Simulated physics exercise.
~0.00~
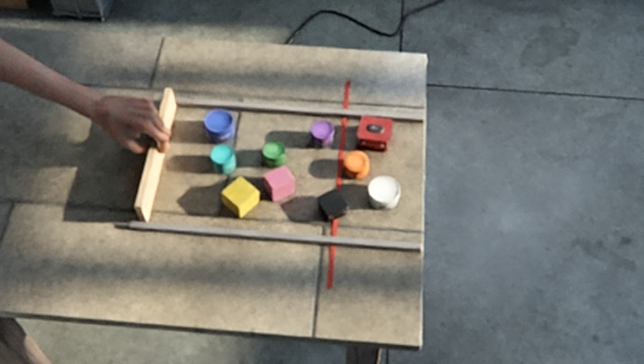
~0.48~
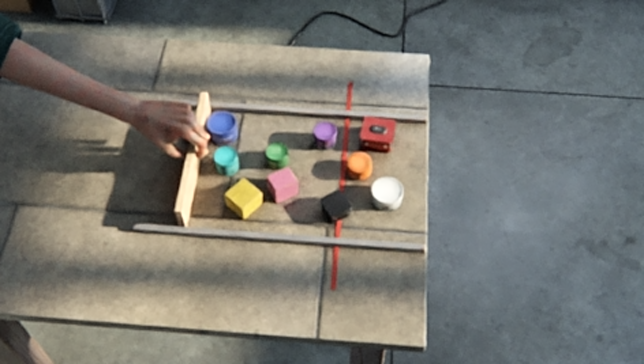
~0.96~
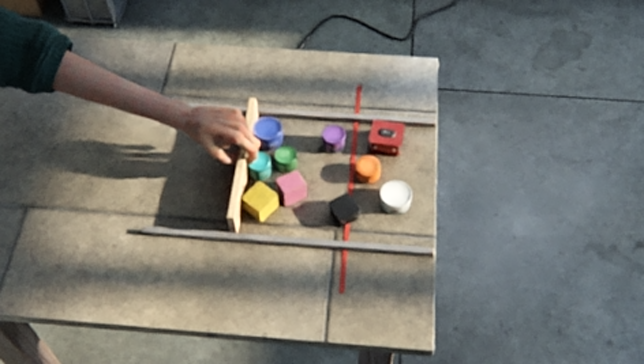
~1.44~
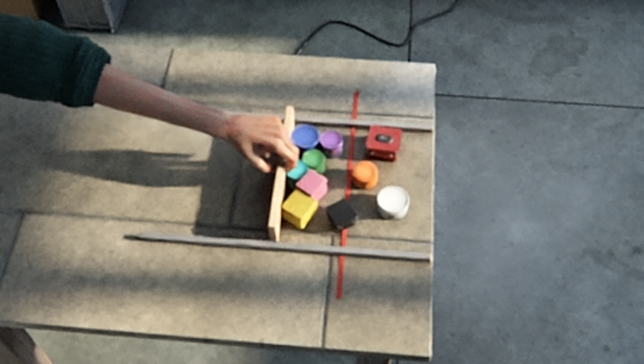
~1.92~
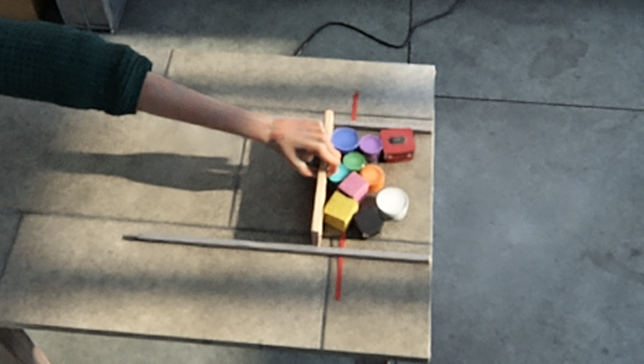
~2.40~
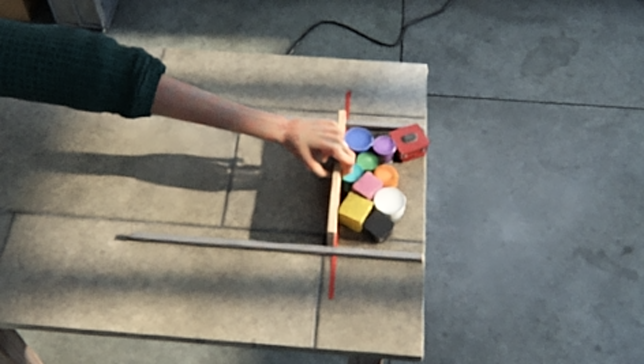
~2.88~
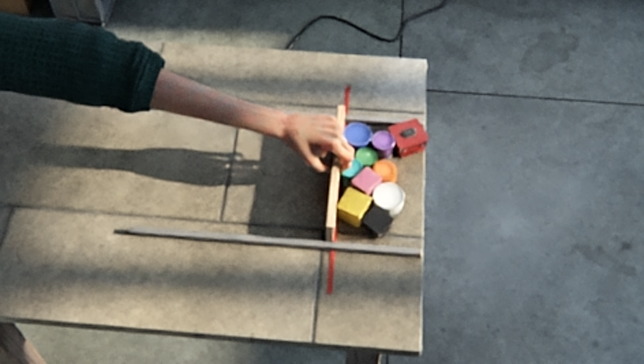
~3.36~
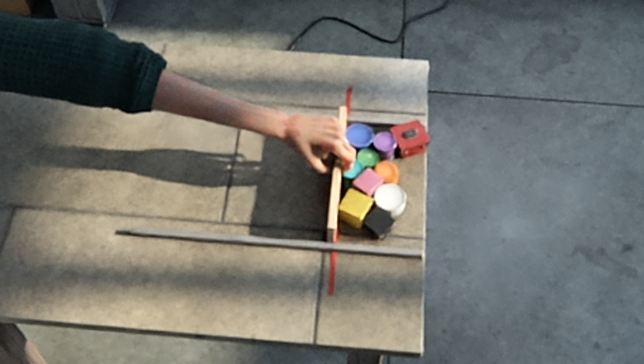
Hand sweeping a wooden board rightward across a table, bunching colourful tubs and blocks past a red strip, then stopping with all still on top.
